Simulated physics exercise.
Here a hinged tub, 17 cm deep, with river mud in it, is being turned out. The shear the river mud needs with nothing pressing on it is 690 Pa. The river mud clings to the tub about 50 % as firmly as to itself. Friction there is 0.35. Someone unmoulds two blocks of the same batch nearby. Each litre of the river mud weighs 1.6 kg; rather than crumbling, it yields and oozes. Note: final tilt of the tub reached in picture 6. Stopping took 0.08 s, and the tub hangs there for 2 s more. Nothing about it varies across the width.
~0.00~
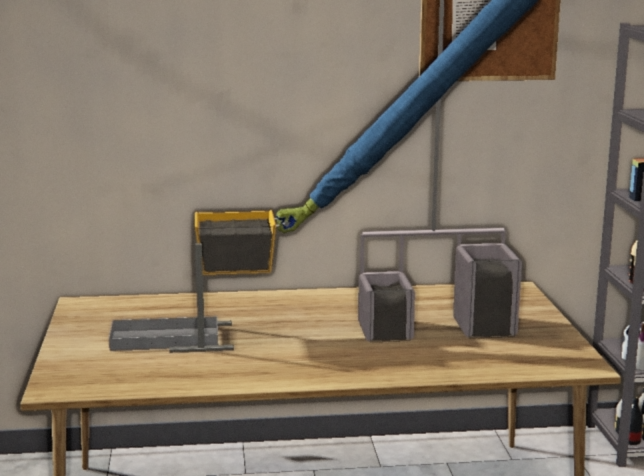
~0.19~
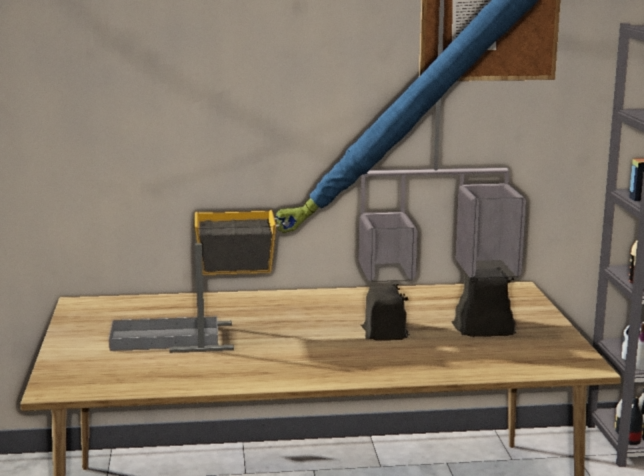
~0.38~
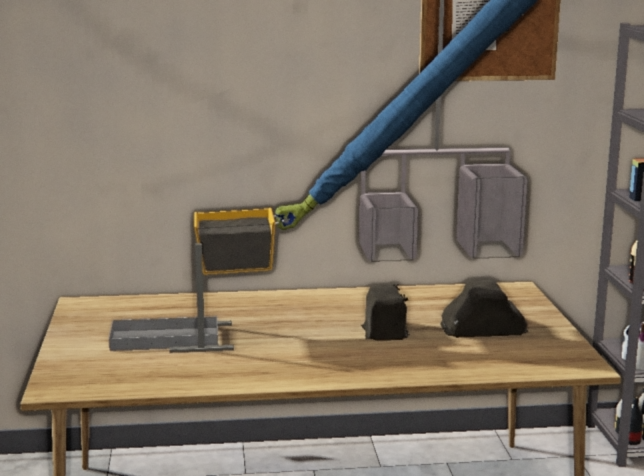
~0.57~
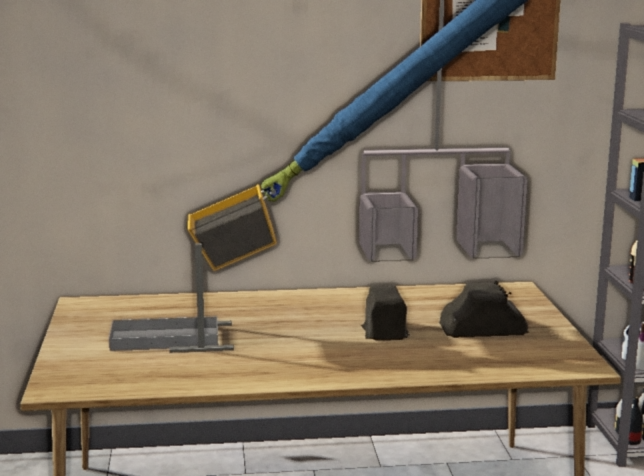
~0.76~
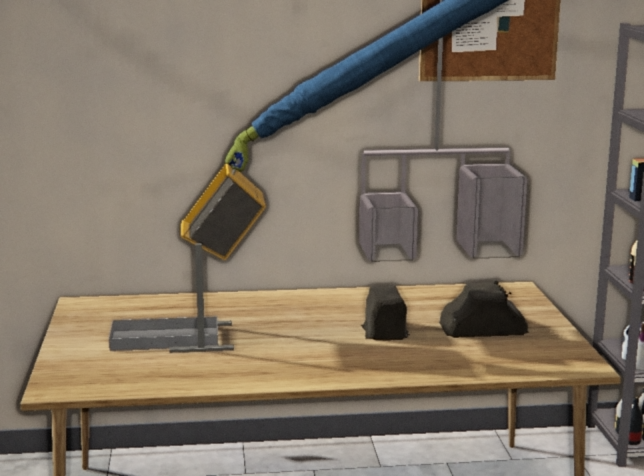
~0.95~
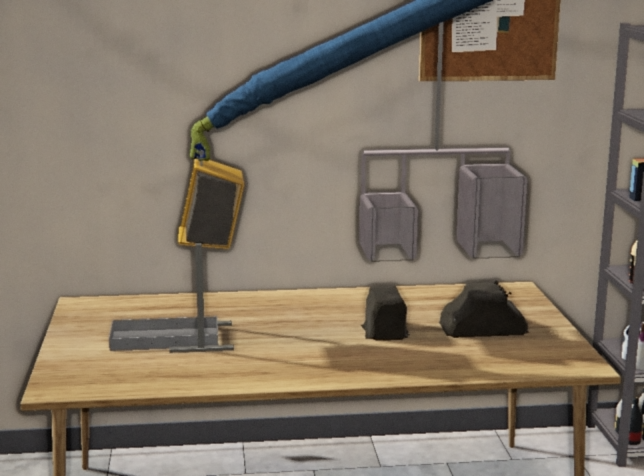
Two moulds lifting off dark mud blocks, the larger slumping, before a blue-sleeved, gloved arm tilts a yellow-rimmed tub steeply leftward.
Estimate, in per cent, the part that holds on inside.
The part holding on inside is about 52 %.
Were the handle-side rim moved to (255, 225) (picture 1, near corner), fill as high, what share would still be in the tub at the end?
Some 100 per cent, I reckon.
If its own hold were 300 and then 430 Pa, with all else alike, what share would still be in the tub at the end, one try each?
40 %, then 40 %.
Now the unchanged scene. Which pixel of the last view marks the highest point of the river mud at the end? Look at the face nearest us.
Somewhere near (211, 214) in the last view.
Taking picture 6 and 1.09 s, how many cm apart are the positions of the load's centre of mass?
4 cm.
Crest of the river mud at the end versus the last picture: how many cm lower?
14 cm.
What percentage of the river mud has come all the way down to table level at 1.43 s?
Some 0 % has got all the way down.
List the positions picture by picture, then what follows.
The first picture shows handle-side rim at (273, 226), tilt 0 degrees; top of the river mud at (271, 233); blocks stand 17 cm, 26 cm (left to right).
The second picture shows handle-side rim at (273, 226), tilt 0 degrees; top of the river mud at (271, 233); blocks stand 16 cm, 23 cm (left to right).
The third picture shows handle-side rim at (272, 223), tilt 2 degrees; top of the river mud at (266, 231); blocks stand 16 cm, 17 cm (left to right).
The fourth picture shows handle-side rim at (260, 199), tilt 23 degrees; top of the river mud at (262, 209); blocks stand 16 cm, 17 cm (left to right).
The fifth picture shows handle-side rim at (227, 176), tilt 53 degrees; top of the river mud at (235, 184); blocks stand 16 cm, 17 cm (left to right).
The sixth picture shows handle-side rim at (195, 170), tilt 76 degrees; top of the river mud at (202, 177); blocks stand 16 cm, 17 cm (left to right).
After 1.09 s, the tub is at 76 degrees and holds 96 %.
After 1.26 s, the tub is at 76 degrees and holds 71 %.
After 1.43 s, the tub is at 76 degrees and holds 55 %.
After 1.60 s, the tub is at 76 degrees and holds 52 %.
After 2.95 s, at the end, the tub is at 76 degrees and holds 52 %.
